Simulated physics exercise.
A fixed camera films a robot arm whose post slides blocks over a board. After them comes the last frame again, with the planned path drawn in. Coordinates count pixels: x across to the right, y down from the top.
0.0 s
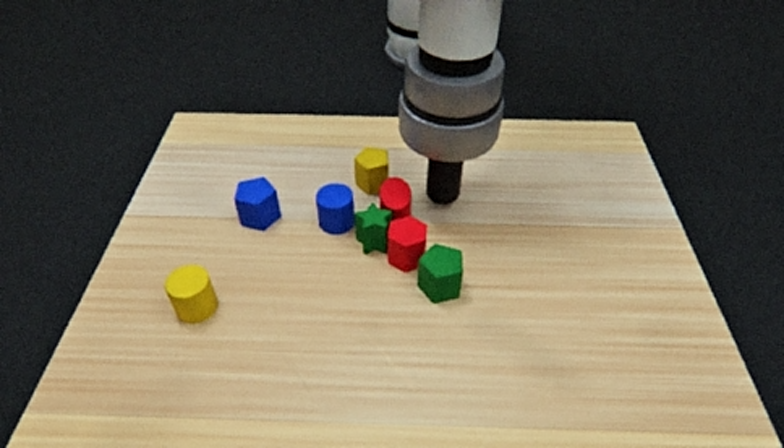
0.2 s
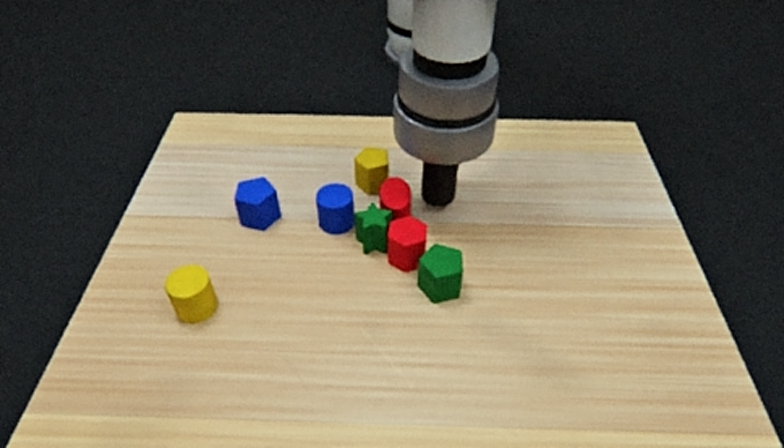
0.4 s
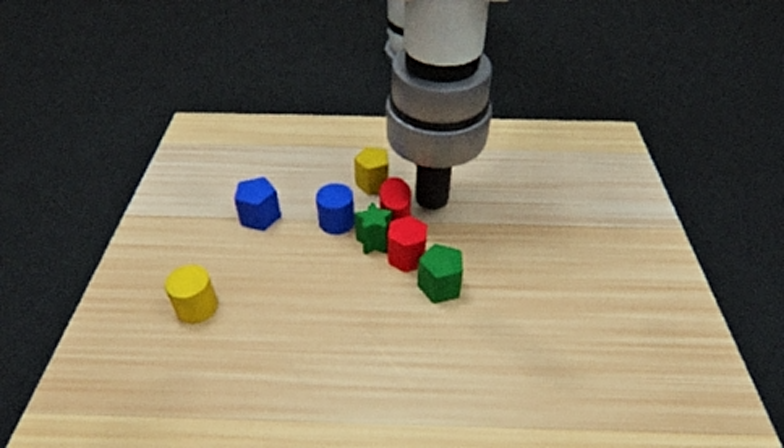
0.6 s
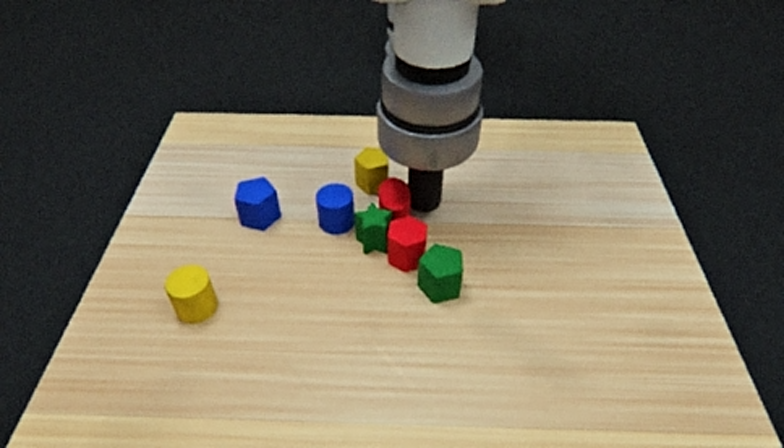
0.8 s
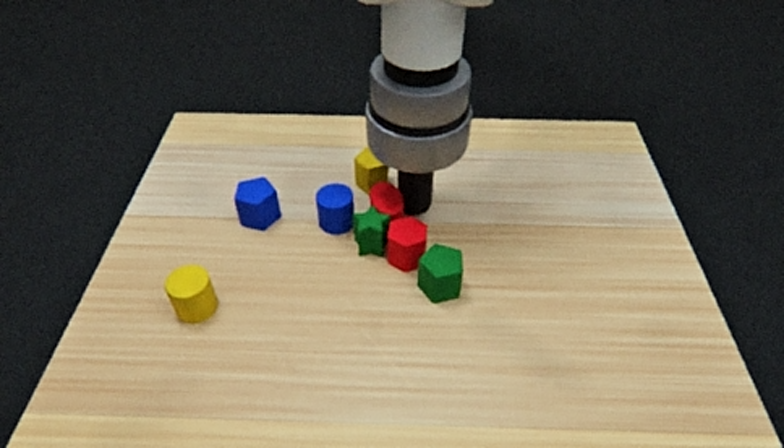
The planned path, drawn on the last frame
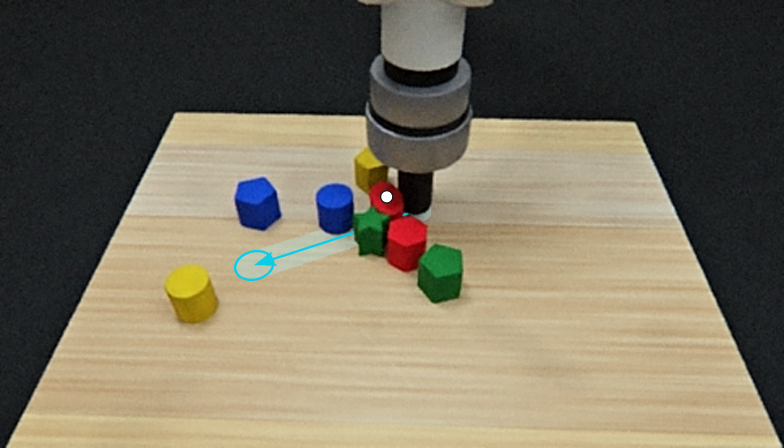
A robot arm moves left and nudges the red oval block slightly among the colored blocks.
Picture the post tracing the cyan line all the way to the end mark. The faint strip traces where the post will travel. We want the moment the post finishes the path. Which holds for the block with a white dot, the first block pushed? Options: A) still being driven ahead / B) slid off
B - slid off.
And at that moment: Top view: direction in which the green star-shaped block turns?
From above, the turn goes anticlockwise.
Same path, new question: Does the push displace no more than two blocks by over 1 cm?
No, I don't think so.
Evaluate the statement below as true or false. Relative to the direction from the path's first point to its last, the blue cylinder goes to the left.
The statement is incorrect.
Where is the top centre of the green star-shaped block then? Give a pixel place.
The centre of its top will be at (342, 256).
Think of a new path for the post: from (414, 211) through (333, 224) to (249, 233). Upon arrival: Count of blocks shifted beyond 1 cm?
Number moved: 3+.
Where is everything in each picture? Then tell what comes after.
The first frame shows post's lower end at (443, 194); blue cylinder at (334, 195); green star-shaped block at (374, 215); red oval block at (396, 192); red six-sided block at (408, 230).
The second frame shows post at (438, 197); blocks still.
The third frame shows post at (432, 199); blocks still.
The fourth frame shows post at (424, 202); blocks still.
The fifth frame shows post at (414, 204); blue cylinder at (334, 195); green star-shaped block at (371, 218); red oval block at (387, 197); red six-sided block at (408, 230).
Drawn move, in a line from (414, 211) to (254, 265); the dot is on the red oval block.
The first path, step by step. One third of the way, post at (363, 222); blue cylinder at (315, 197); green star-shaped block at (346, 247), turned 40° anticlockwise; red oval block at (340, 222), turned 40° anticlockwise.
Two thirds of the way, post at (309, 240); blue cylinder at (292, 197); green star-shaped block at (342, 256), turned 85° anticlockwise; red oval block at (301, 249), turned 110° anticlockwise.
At the end, post at (253, 258); blue cylinder at (292, 197); green star-shaped block at (342, 256), turned 85° anticlockwise; red oval block at (298, 252), turned 120° anticlockwise; red six-sided block still.
